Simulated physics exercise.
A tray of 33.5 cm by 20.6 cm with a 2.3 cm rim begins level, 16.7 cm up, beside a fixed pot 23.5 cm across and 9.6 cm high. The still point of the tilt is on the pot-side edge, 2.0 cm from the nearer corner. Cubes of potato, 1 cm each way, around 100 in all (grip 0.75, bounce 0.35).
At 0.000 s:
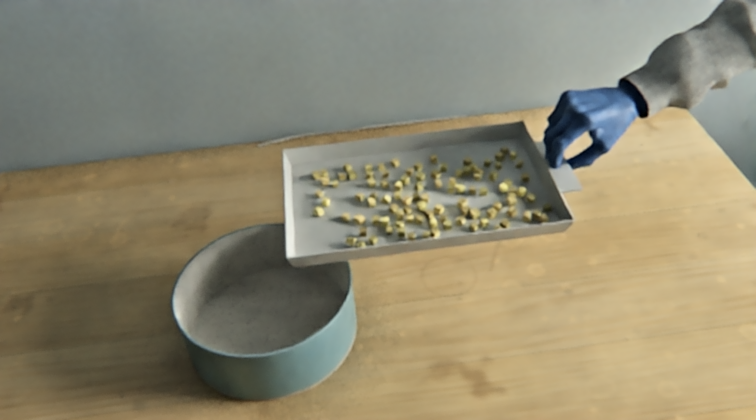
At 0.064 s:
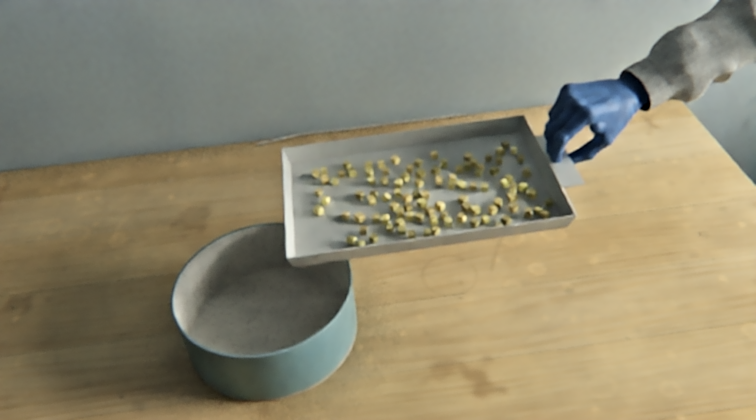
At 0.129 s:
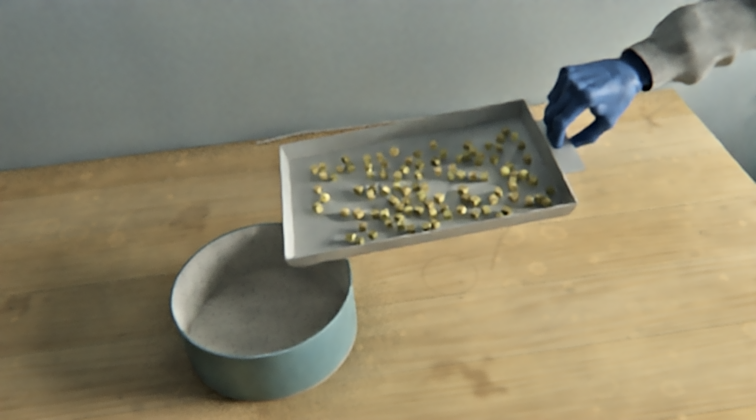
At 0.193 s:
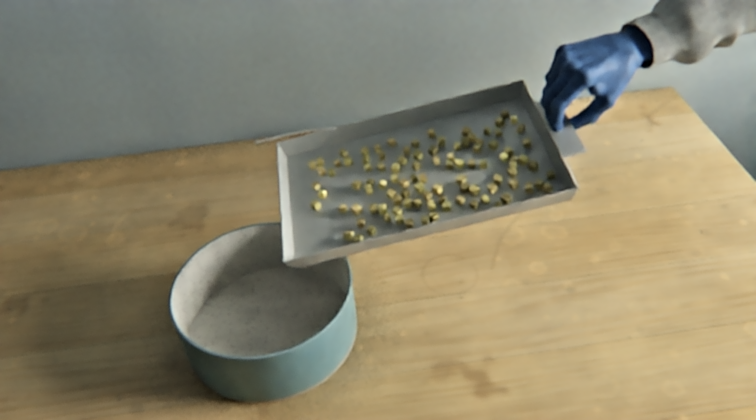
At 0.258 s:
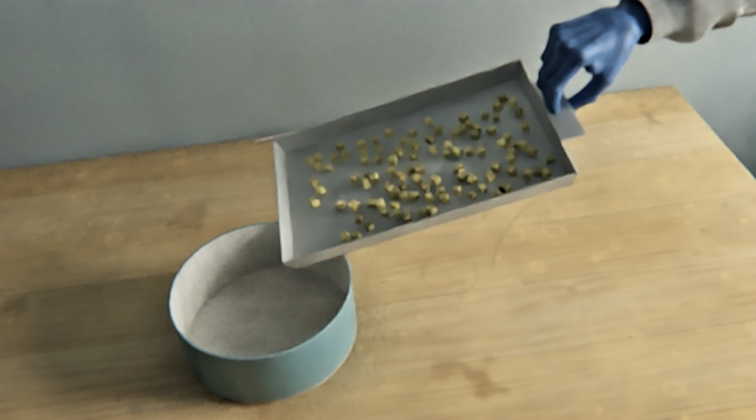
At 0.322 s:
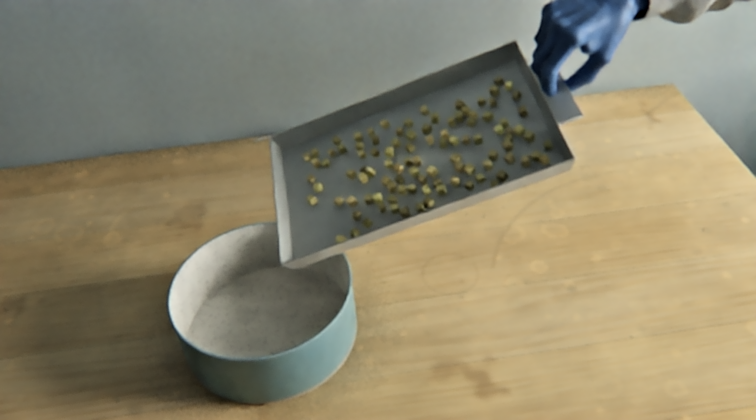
A blue-gloved hand in a grey sleeve reaches in from the upper right over a pale wooden table against a grey wall, seen from above at an angle. It grips the tab of a shallow grey tray scattered with small yellowish cubes, its left end above a round teal pot. The hand raises the tray's right side, steepening its leftward slope, while the cubes barely shift across it and the camera stays still.
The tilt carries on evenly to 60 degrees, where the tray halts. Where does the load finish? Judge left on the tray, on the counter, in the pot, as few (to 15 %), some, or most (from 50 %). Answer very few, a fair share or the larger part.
Tray a fair share, counter very few, pot the larger part.
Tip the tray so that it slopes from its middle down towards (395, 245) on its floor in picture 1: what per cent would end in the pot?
About 10 per cent.
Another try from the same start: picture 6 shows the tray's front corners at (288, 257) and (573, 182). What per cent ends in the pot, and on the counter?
Pot 35, counter 0.
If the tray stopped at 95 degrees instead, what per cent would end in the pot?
It would be near 100 per cent.
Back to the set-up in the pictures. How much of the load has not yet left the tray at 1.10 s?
About 45 per cent.
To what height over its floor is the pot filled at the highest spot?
Some 1.5 cm.
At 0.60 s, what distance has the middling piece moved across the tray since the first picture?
About 2 cm.
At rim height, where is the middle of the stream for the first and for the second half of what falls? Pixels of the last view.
At about (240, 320), then at (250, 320).
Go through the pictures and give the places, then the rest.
In the first picture, tray tilt 0 degrees, front corners at (292, 253) and (568, 217); middle of the pieces at (425, 198); pot at (262, 283).
In the second picture, tray tilt 1 degrees, front corners at (292, 253) and (569, 213); middle of the pieces at (425, 195).
In the third picture, tray tilt 5 degrees, front corners at (290, 254) and (571, 200), lowest corner left front; middle of the pieces at (424, 187).
In the fourth picture, tray tilt 10 degrees, front corners at (289, 255) and (571, 185), lowest corner left front; middle of the pieces at (423, 179).
In the fifth picture, tray tilt 14 degrees, front corners at (287, 257) and (570, 170), lowest corner left front; middle of the pieces at (420, 170).
In the sixth picture, tray tilt 19 degrees, front corners at (286, 258) and (567, 156), lowest corner left front; middle of the pieces at (417, 161); pot at (260, 284). The tray's pace is about 70 degrees a second.
After 0.60 s, tilt 39 degrees; the tray holds 100 %, the pot 0 %.
Then, at 0.79 s, tilt 53 degrees; the tray holds 100 %, the pot 0 %.
After 1.10 s, tilt 60 degrees; the tray holds 45 %, the pot 40 %.
By 2.3 s all is still; tray 40 %, counter 5 %, pot 60 %.
